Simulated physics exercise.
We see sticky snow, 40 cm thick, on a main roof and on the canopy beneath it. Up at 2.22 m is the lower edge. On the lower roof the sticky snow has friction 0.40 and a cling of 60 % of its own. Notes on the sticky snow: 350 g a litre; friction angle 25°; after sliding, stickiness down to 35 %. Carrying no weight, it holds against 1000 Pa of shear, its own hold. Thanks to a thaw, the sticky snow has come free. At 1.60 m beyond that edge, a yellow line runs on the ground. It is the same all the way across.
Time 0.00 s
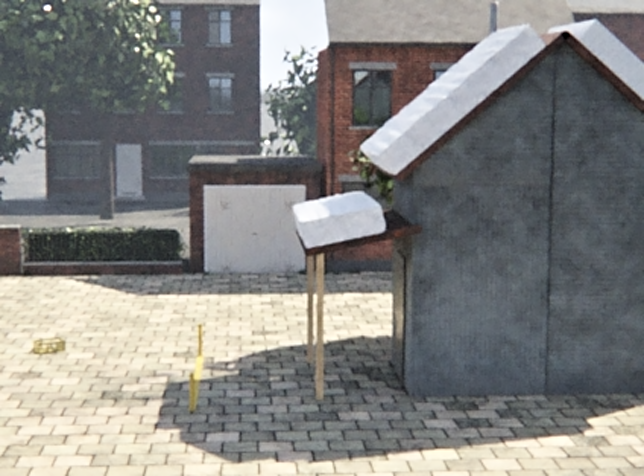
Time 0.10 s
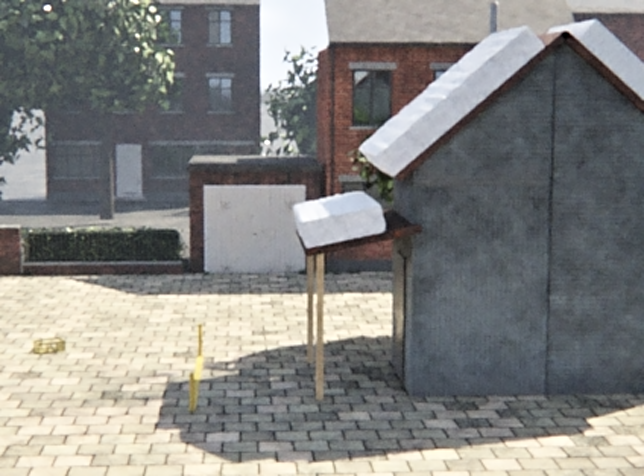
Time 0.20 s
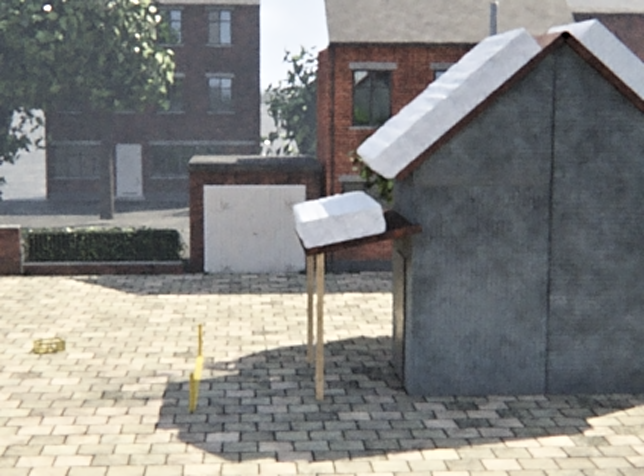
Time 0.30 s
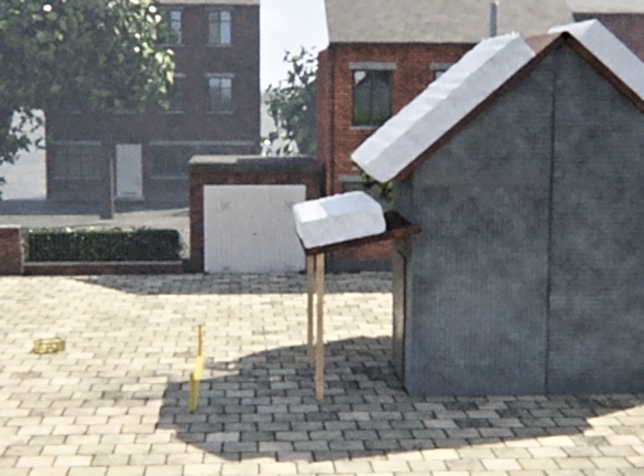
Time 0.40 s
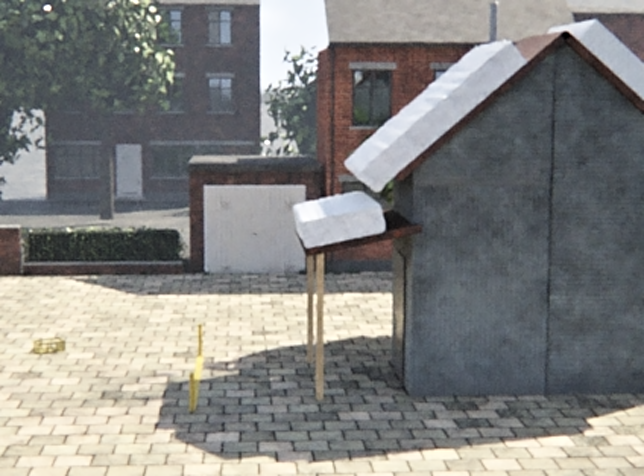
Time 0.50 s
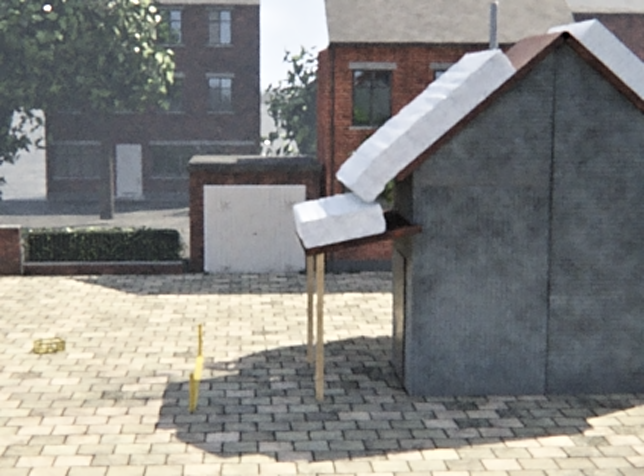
To begin with, thick white snow lies on the pitched roof of a grey building and on a small canopy below its left side. The snow on the left slope slides gradually down and left, baring brown roof near the ridge, and its lower end juts past the edge, close above the canopy's unmoving snow.
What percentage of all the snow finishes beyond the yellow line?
About 36 %.
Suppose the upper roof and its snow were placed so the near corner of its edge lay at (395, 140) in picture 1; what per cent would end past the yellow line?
Roughly 50 %.
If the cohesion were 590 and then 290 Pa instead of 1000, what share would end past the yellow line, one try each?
In order: Around 45 % and around 50 %.
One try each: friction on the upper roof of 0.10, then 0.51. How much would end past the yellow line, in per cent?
Roughly 45 per cent first, roughly 12 per cent second.
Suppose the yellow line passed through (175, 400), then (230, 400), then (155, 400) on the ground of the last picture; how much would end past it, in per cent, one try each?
30 %, then 55 %, then 22 %.
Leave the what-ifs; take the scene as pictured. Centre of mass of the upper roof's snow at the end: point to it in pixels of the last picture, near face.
Near face, approx. (194, 377).
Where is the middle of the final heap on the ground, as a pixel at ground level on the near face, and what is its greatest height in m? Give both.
It sits close to (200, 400), some 0.6 m high.
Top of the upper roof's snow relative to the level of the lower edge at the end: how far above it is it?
About 0.5 m above the lower edge.
After 1.05 s, none is below the lower edge and 0 % is past the line.
After 1.70 s, 52 % is below the lower edge and 9 % is past the line.
After 2.35 s, 81 % is below the lower edge and 36 % is past the line.
After 3.00 s, 82 % is below the lower edge and 36 % is past the line.
After 3.70 s, at the end, 82 % is below the lower edge and 36 % is past the line.
